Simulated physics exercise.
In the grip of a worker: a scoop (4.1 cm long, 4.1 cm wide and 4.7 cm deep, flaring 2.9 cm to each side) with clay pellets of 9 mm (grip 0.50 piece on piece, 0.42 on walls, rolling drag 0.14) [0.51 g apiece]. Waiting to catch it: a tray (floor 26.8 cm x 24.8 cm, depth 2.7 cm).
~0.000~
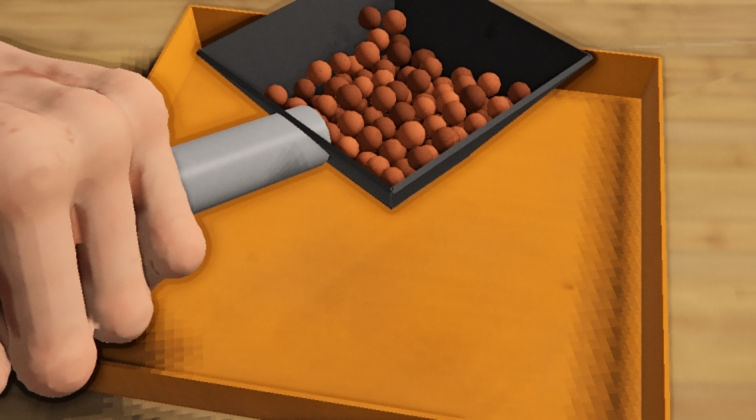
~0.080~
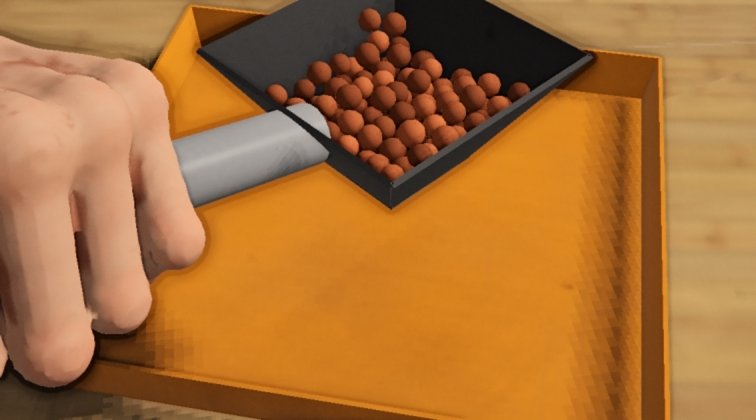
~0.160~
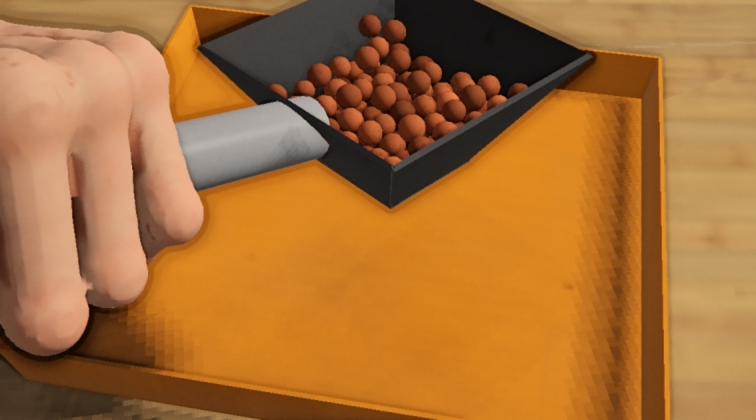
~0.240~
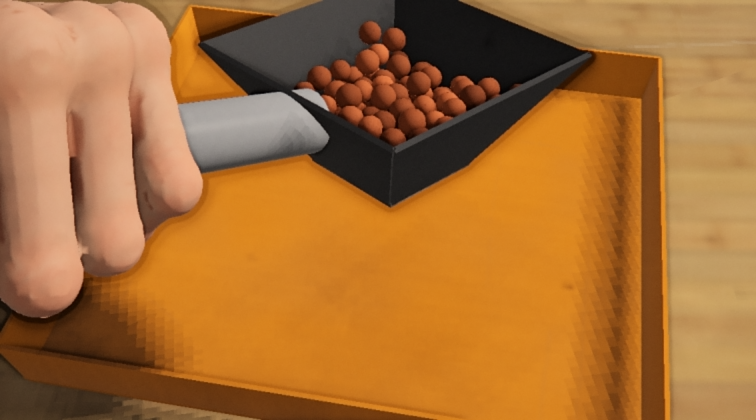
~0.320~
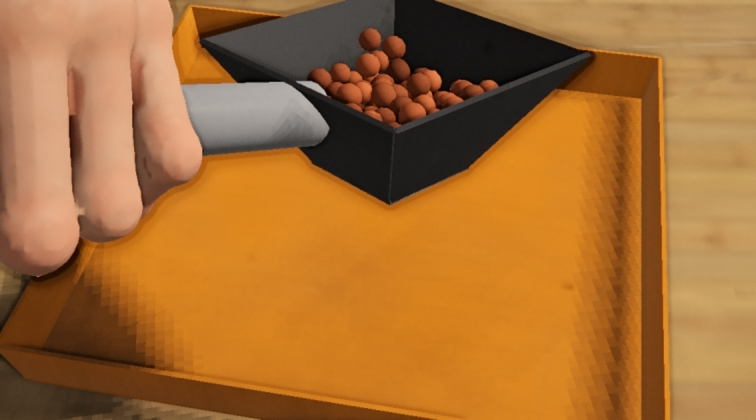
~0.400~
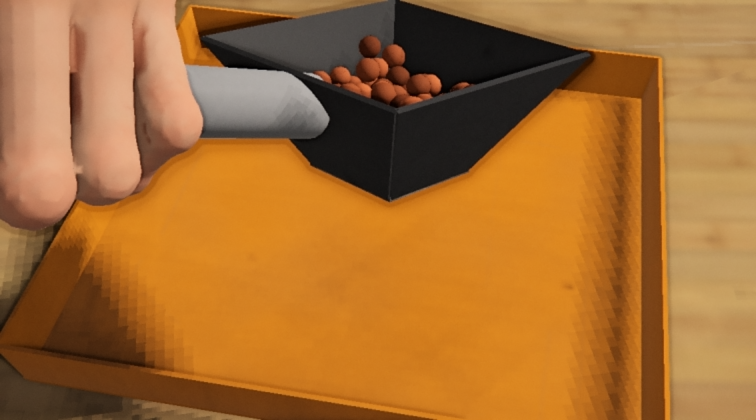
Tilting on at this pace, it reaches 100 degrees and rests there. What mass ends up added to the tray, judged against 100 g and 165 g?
Haul: Skimpy.
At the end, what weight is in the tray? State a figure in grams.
Around 70 grams.
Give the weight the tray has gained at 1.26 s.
Near 0 g.
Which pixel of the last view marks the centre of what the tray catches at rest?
(393, 196), roughly.
Then, at 0.87 s, tilt 48 degrees; 0 g in the tray, scoop holds 100 %.
After 1.26 s, tilt 71 degrees; 5 g in the tray, scoop holds 90 %.
Then, at 1.62 s, tilt 92 degrees; 60 g in the tray, scoop holds 5 %.
After 1.97 s, tilt 100 degrees; 65 g in the tray, scoop holds 0 %.
At rest (2.3 s), 65 g in the tray, scoop holds 0 %.
